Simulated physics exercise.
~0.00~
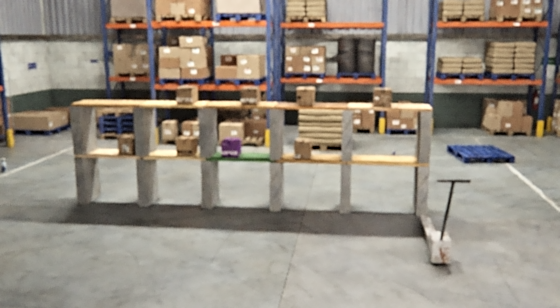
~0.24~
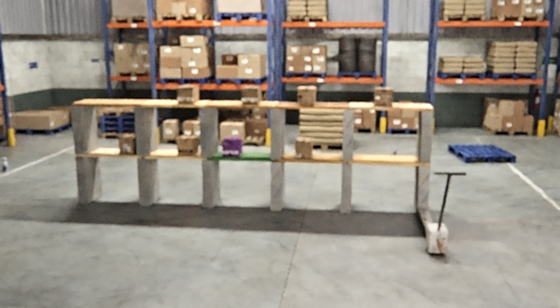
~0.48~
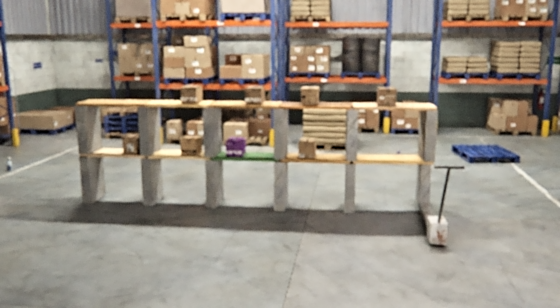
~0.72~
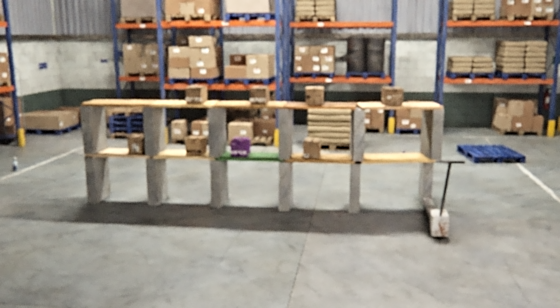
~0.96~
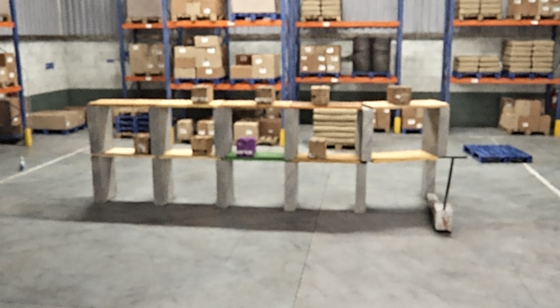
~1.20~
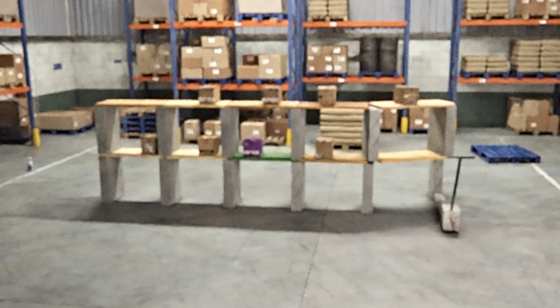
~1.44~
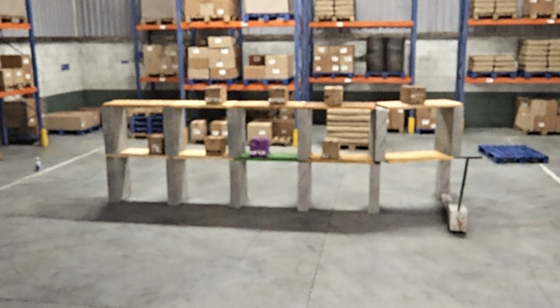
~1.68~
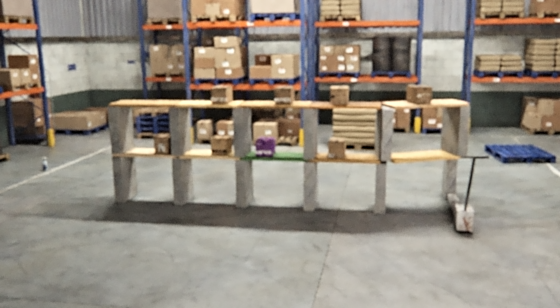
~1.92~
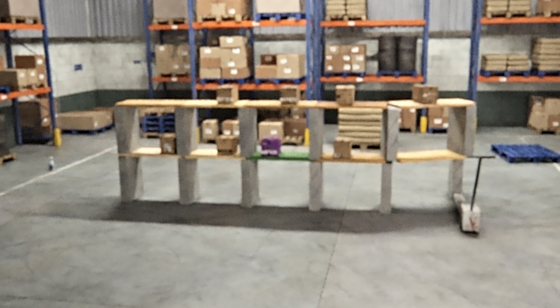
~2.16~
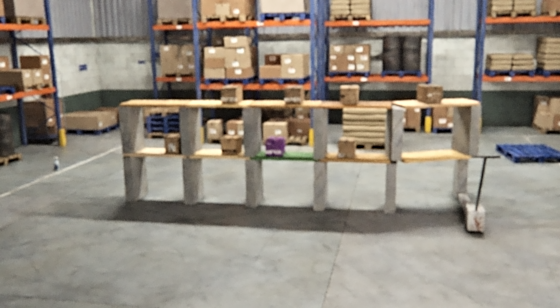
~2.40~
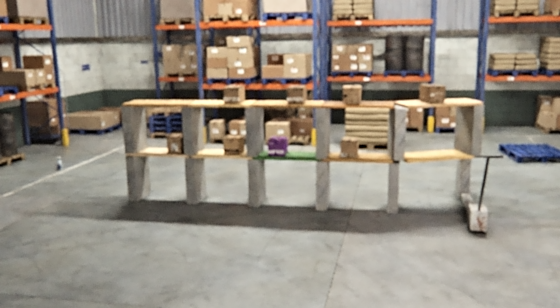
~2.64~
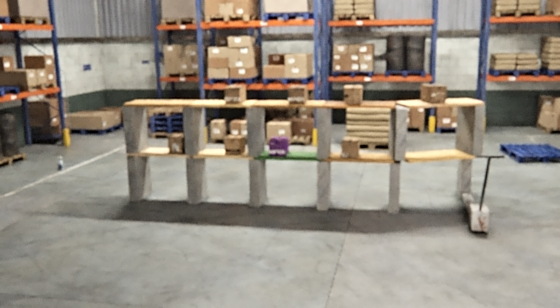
A small pallet jack with an upright handle moves in low against the foot of the right-hand upright of a makeshift shelf in a warehouse, seen from the front across a grey concrete floor. The shelf has two tiers of pale boards on grey uprights, with brown cartons, a green board and a purple carton near the middle. Tall blue and orange racks stand behind. The jack nudges the foot slightly, then stops beside it. The view pans gently left, so everything drifts right. At the end the shelf still stands, its green board and purple carton in place.
